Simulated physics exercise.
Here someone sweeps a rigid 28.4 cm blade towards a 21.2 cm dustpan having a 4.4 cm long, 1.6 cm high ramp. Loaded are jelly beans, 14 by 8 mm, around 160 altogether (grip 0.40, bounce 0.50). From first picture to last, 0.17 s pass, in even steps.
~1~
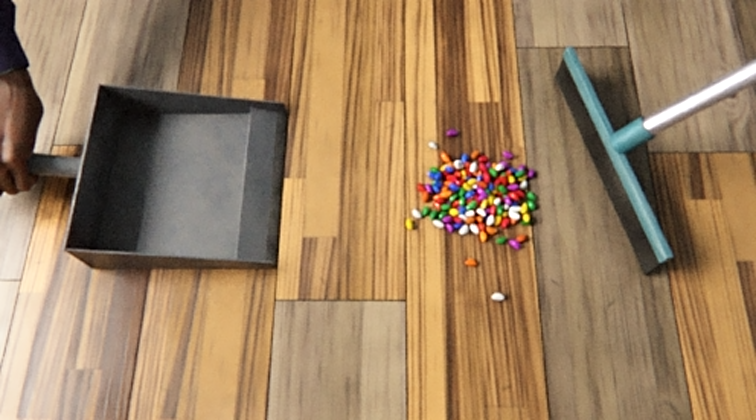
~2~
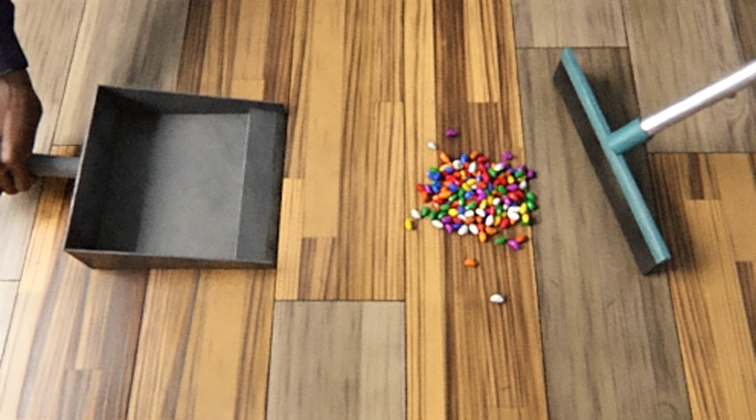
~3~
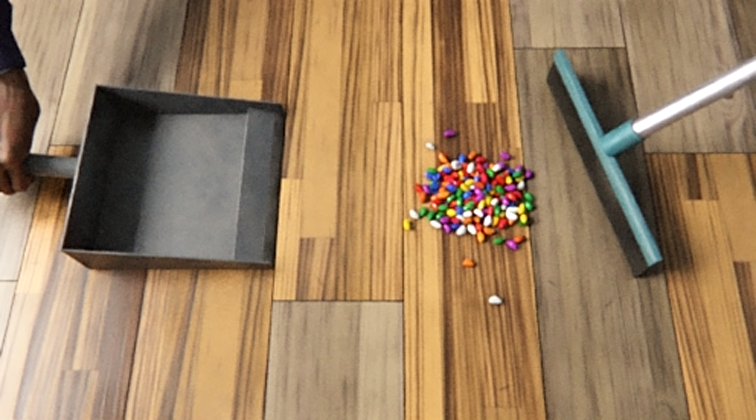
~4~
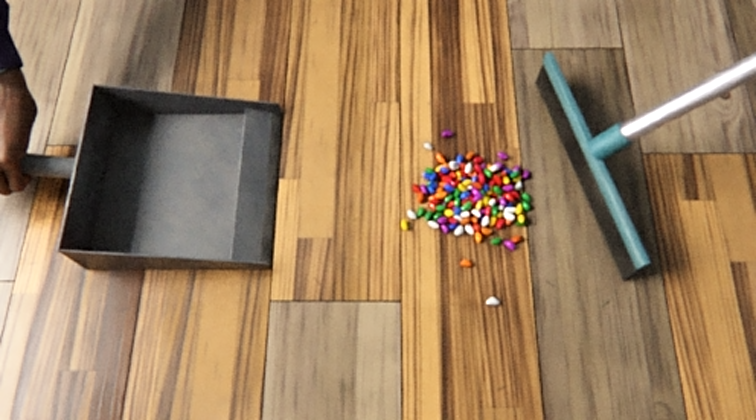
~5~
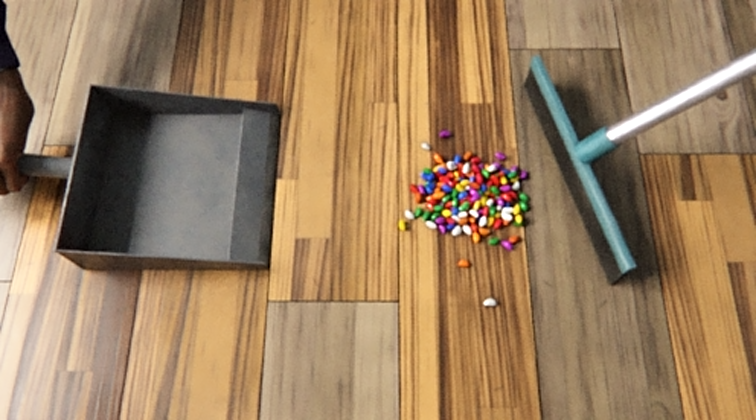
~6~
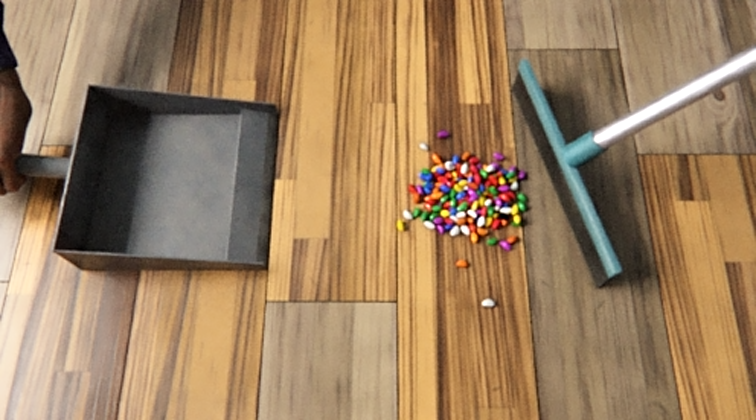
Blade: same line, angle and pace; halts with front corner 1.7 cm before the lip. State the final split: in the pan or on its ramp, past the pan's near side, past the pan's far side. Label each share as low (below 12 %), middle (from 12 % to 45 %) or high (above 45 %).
In the pan or on its ramp - low; past the pan's near side - middle; past the pan's far side - low.
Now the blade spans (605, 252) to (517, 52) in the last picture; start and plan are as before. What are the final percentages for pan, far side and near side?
Pan 0; far 0; near 10.
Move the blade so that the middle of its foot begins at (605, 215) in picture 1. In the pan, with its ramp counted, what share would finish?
Close to 20 in a hundred.
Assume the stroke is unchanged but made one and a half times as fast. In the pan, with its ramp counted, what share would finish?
About 15 per cent.
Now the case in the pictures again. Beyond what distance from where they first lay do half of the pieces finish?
Median: Approx. 24 cm.
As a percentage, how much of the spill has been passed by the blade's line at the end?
I'd put it near 0 in a hundred.
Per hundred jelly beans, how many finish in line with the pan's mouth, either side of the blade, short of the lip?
That works out near 60 percent.
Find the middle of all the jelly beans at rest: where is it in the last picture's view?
(281, 249) or so.
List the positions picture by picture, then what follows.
The first frame shows blade from (664, 258) to (568, 55), moved 0.0 cm, 0 of the pieces shifted so far; middle of the pieces at (475, 195); pan at (179, 187).
The second frame shows blade from (661, 259) to (566, 56), moved 0.2 cm, 0 of the pieces shifted so far; middle of the pieces at (474, 195).
The third frame shows blade from (653, 261) to (559, 58), moved 0.9 cm, 0 of the pieces shifted so far; middle of the pieces at (472, 196).
The fourth frame shows blade from (641, 264) to (548, 61), moved 2.0 cm, 1 of the pieces shifted so far; middle of the pieces at (470, 196).
The fifth frame shows blade from (627, 268) to (535, 64), moved 3.4 cm, 1 of the pieces shifted so far; middle of the pieces at (468, 196).
The sixth frame shows blade from (613, 272) to (523, 67), moved 4.8 cm, 1 of the pieces shifted so far; middle of the pieces at (466, 196); pan at (169, 188).
Then, 0.35 s after the last picture, middle of the blade 21 cm from the lip; 0 % over the lip, far side 0 %, near side 5 %.
Then, 0.59 s after the last picture, middle of the blade 11 cm from the lip; 0 % over the lip, far side 0 %, near side 20 %.
Then, 0.95 s after the last picture, middle of the blade 6 cm from the lip; 10 % over the lip, far side 0 %, near side 35 %.
In the end, pan 10 %, near side 35 %, far side 0 %, in front of the lip or behind the blade 60 %.
